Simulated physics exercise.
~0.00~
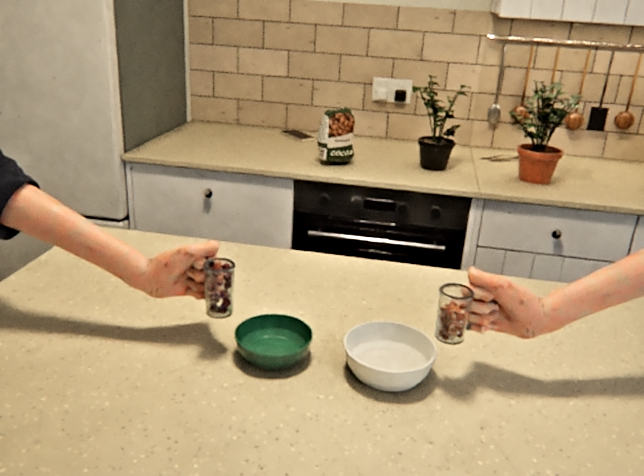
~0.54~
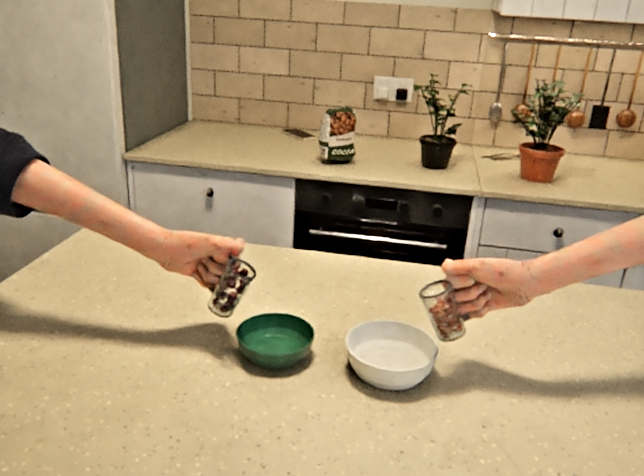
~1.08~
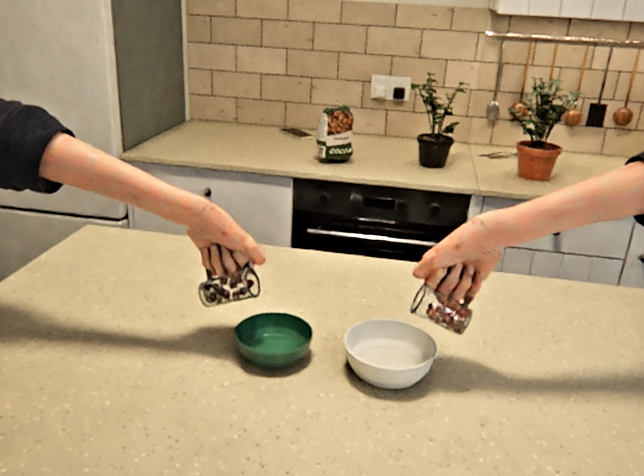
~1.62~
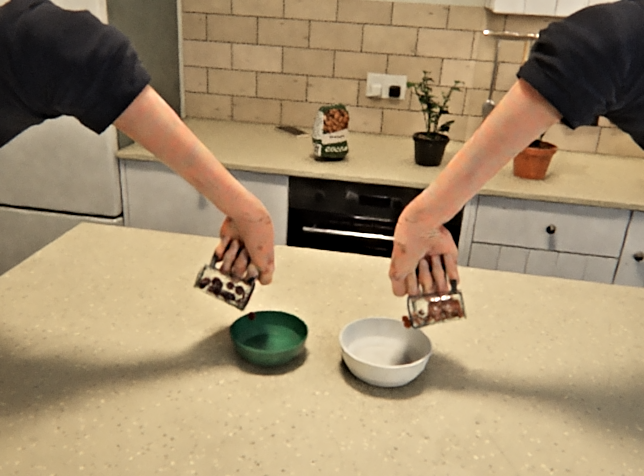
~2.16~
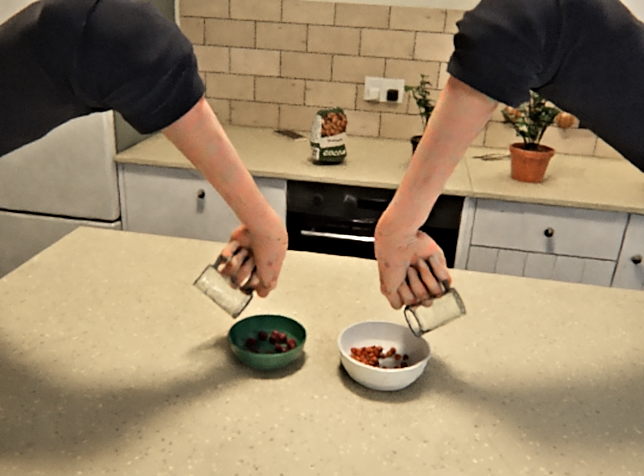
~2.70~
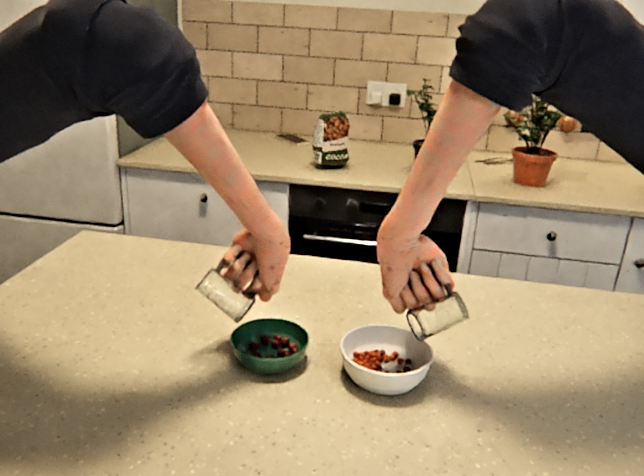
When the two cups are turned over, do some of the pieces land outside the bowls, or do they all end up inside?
They all end up inside. The green bowl on the left and the white bowl on the right each hold every piece from the cup above.
